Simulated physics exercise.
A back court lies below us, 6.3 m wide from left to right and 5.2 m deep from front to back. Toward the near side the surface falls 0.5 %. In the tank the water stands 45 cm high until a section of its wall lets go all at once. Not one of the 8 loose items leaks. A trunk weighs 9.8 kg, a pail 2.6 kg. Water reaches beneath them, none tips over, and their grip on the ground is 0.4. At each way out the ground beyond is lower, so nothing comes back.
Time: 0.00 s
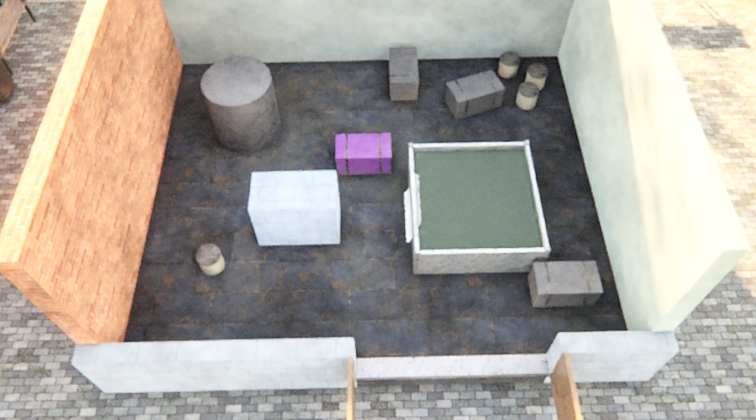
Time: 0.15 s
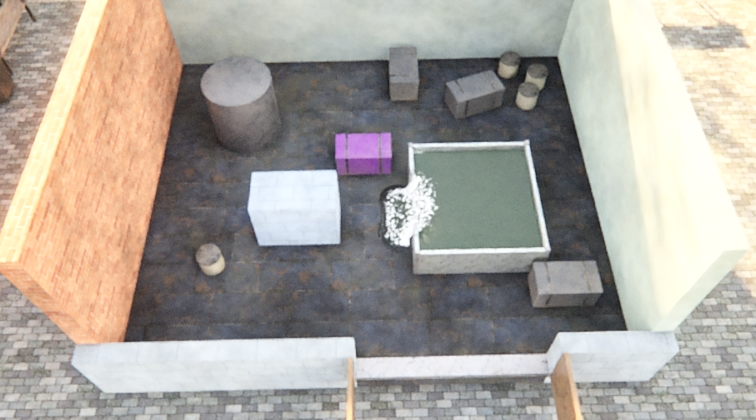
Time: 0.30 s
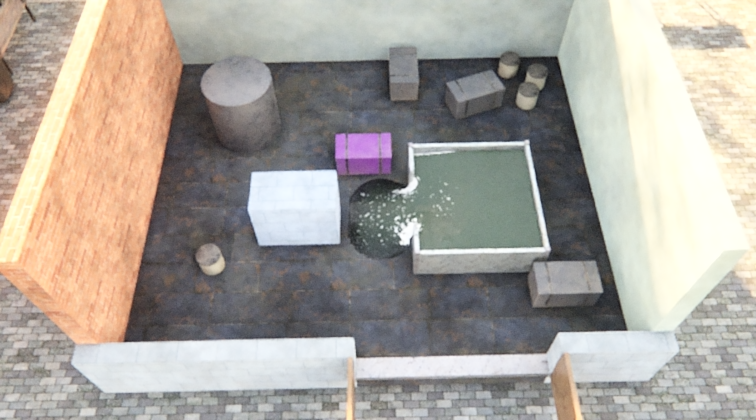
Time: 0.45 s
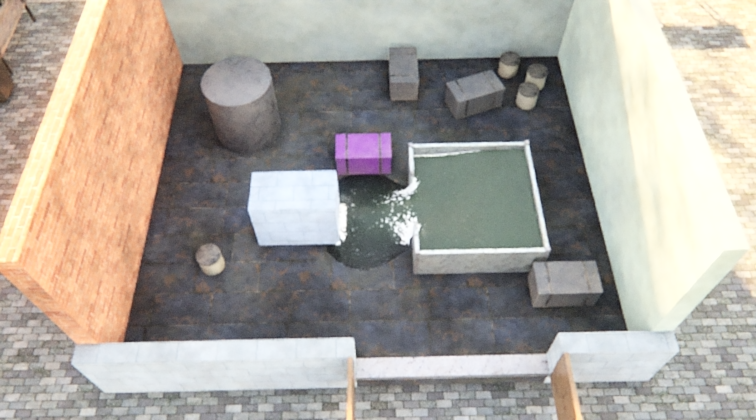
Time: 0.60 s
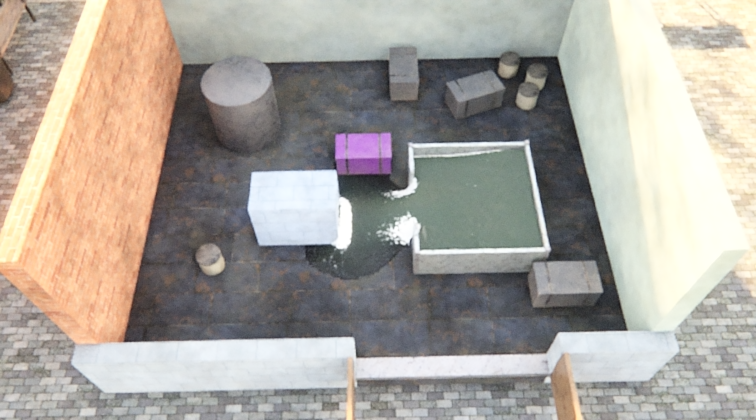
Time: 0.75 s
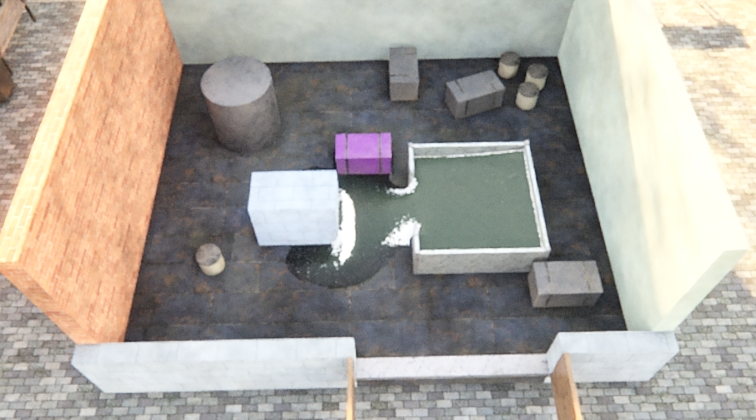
Water bursts from the left side of a walled pool and spreads around a white block.
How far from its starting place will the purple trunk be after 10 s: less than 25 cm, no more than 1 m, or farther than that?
The purple trunk ends up between 25 cm and 1 m away.
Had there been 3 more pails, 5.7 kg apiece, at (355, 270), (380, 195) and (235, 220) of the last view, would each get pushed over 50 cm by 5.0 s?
Beyond it, beyond it, within it.
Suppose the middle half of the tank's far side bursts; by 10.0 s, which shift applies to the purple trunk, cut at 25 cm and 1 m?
I'd expect the purple trunk to have remained in place.
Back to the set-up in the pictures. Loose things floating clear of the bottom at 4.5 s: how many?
My tally comes to 0.
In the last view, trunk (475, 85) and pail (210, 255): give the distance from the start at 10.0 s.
The first ends 0 cm from its start, the second 120 cm.
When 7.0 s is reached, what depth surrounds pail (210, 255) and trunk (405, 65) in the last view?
Roughly 7 and 2 cm.
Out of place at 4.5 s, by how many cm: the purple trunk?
It is about 40 cm out of place by then.
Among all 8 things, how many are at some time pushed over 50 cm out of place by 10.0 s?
I get 2.
After 2.0 s the purple trunk is near (367, 126), 0.4 m from its start, aground; 0 of 8 are out; 0 afloat.
After 4.5 s the purple trunk is near (371, 123), 0.4 m from its start, aground; 0 of 8 are out; 0 afloat.
After 7.0 s the purple trunk is near (371, 123), 0.4 m from its start, aground; 0 of 8 are out; 1 afloat.
After 10.0 s the purple trunk is near (377, 123), 0.5 m from its start, afloat; 0 of 8 are out; 2 afloat.
